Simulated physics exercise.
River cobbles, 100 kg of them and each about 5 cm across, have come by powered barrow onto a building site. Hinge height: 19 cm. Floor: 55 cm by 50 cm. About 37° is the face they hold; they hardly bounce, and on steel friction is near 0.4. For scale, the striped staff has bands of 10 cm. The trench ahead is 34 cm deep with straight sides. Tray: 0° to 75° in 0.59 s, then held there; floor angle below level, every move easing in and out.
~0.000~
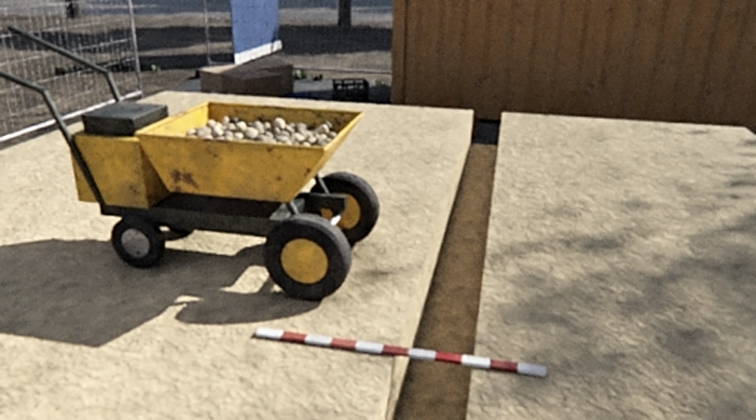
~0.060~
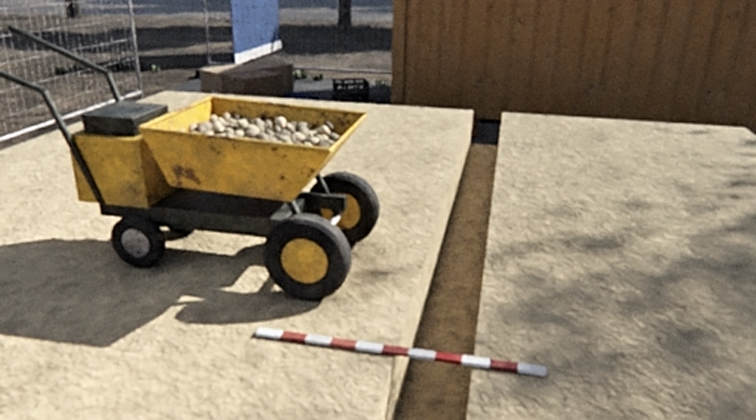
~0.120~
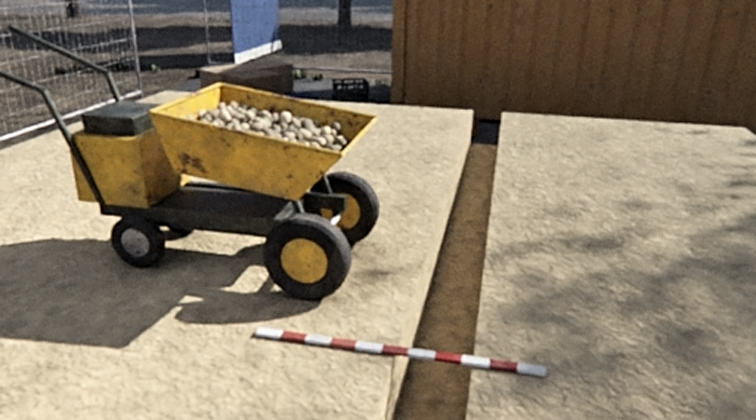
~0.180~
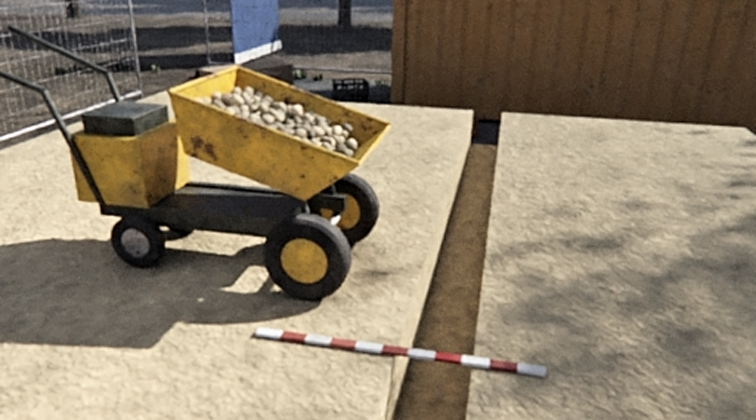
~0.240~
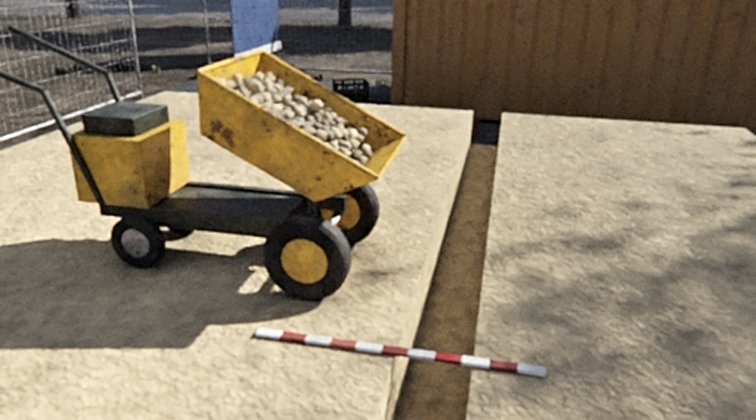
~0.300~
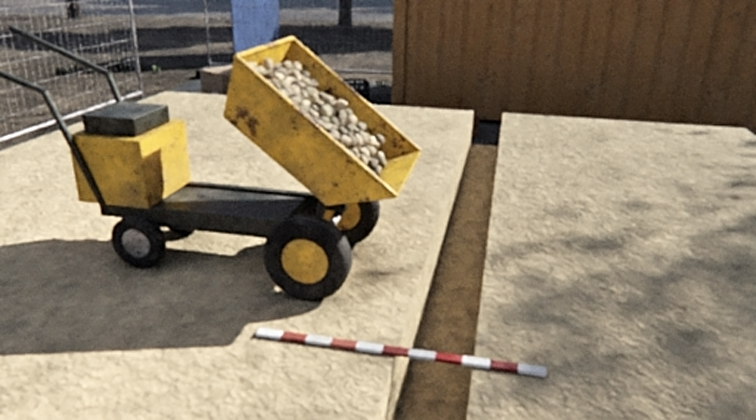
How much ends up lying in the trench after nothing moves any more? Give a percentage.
A share of about 38 per cent.
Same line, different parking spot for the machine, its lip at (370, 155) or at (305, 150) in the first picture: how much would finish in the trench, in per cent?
Result: Close to 10 then close to 55 per cent.
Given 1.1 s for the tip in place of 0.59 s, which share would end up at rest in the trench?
Close to 60 per cent then.
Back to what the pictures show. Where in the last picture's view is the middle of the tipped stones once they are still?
About (520, 288).
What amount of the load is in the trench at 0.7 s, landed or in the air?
By then, around 20 percent.
After 0.4 s the floor is at 63°; 100 % in the tray; the foremost stones are at (408, 191).
After 0.7 s the floor is at 75°; 62 % in the tray, 21 % in the trench, 17 % past the trench; the foremost stones are at (511, 290).
After 1.0 s the floor is at 75°; 4 % in the tray, 32 % in the trench, 64 % past the trench; the foremost stones are at (717, 304).
After 3.0 s the floor is at 75°; 0 % in the tray, 38 % in the trench, 62 % past the trench; the foremost stones are past the picture's edge.
